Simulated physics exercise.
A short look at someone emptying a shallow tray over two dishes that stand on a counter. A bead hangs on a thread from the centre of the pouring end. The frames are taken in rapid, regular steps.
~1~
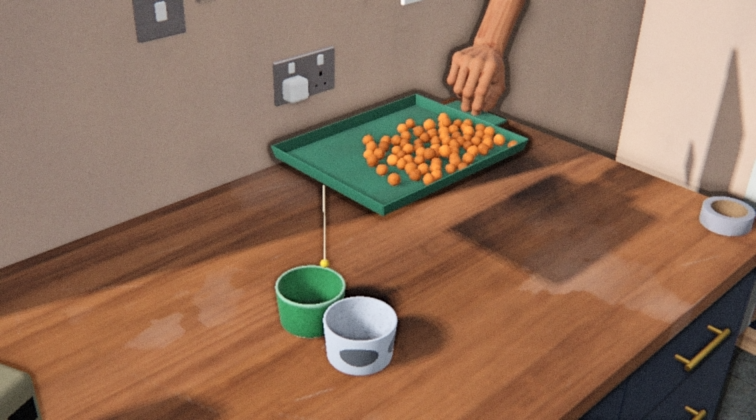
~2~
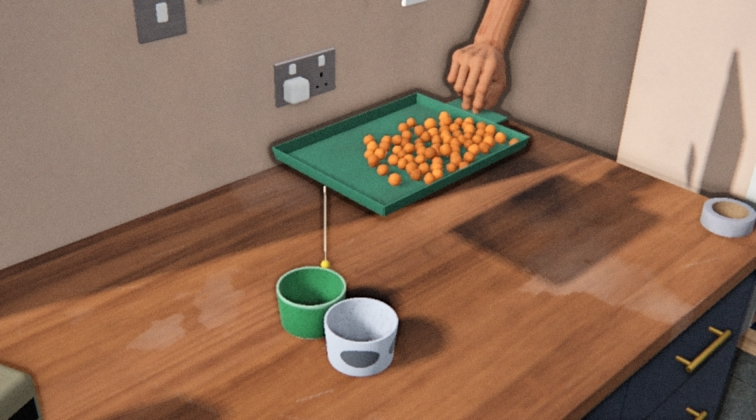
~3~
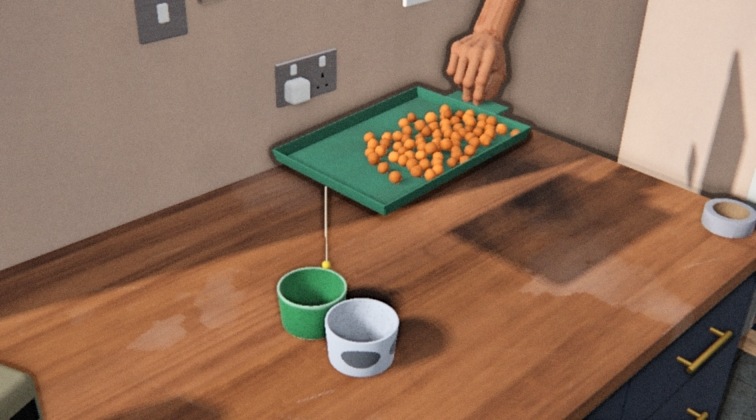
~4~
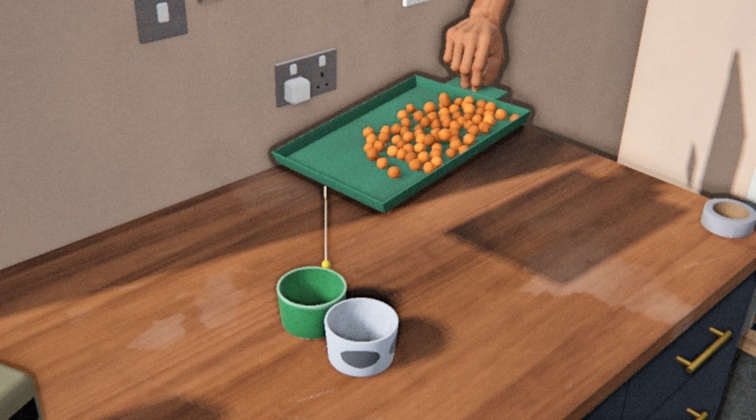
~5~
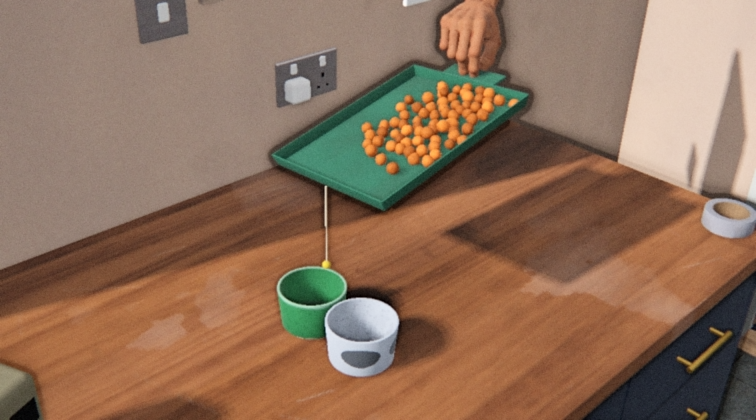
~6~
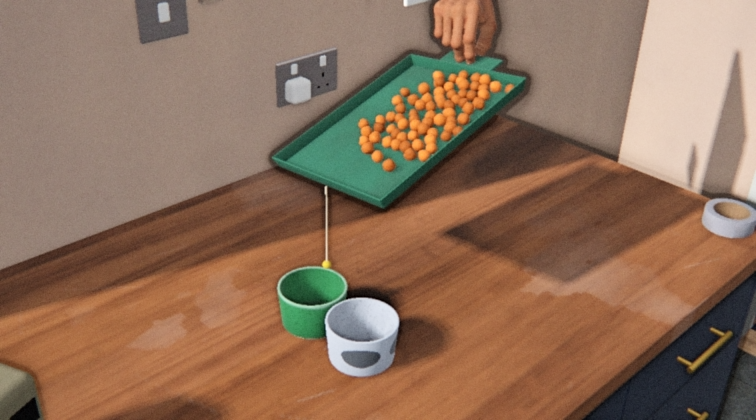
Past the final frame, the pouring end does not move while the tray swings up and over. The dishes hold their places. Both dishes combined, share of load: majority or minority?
Minority.
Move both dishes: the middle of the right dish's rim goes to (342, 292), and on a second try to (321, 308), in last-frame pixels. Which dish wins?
In the first try it's the one on the left, and in the second it's the one on the left.
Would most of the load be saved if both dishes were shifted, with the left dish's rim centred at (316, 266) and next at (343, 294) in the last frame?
Well, not up to half at the first spot and not up to half at the second.
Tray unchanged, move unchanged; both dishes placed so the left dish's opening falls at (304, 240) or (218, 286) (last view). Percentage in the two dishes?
About 10% on the first try and 0% on the second.
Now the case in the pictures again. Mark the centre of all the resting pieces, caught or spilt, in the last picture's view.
The centre comes to rest close to (254, 289).
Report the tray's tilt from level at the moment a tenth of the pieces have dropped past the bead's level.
I'd put it at about 65 degrees.
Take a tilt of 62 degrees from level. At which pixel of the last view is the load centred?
Check around (307, 158) in the last picture.
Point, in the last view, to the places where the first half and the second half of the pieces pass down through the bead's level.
Early half: (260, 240); late half: (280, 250).
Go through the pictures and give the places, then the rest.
In the first frame, corners of the pouring end (276, 146) and (384, 204), level; middle of the load (436, 149), coated peanuts; left dish (284, 313); right dish (333, 349); bead on its thread (325, 264).
In the second frame, corners of the pouring end (276, 148) and (384, 204), level; middle of the load (437, 148).
In the third frame, corners of the pouring end (277, 150) and (384, 204), tipped barely, lowest at the left corner; middle of the load (438, 143).
In the fourth frame, corners of the pouring end (276, 152) and (383, 201), tipped a little, lowest at the left corner; middle of the load (437, 134).
In the fifth frame, corners of the pouring end (276, 154) and (382, 199), tipped a little, lowest at the left corner; middle of the load (435, 125).
In the sixth frame, corners of the pouring end (276, 156) and (380, 197), tipped clearly, lowest at the left corner; middle of the load (431, 116); left dish (286, 314); right dish (335, 350).
Just after the last frame, tray tipped steeply; the larger part on the tray; just a few in the left dish; about a tenth outside both; about a tenth in the air.
A moment on, tray tipped right over; roughly two thirds on the tray; just a few in the left dish; roughly a quarter outside both; just a few in the air.
Further on, tray tipped past a quarter turn; just a few in the right dish; about a tenth in the left dish; the larger part outside both.
When it is over, tray tipped past a quarter turn; just a few in the right dish; about a tenth in the left dish; the larger part outside both.
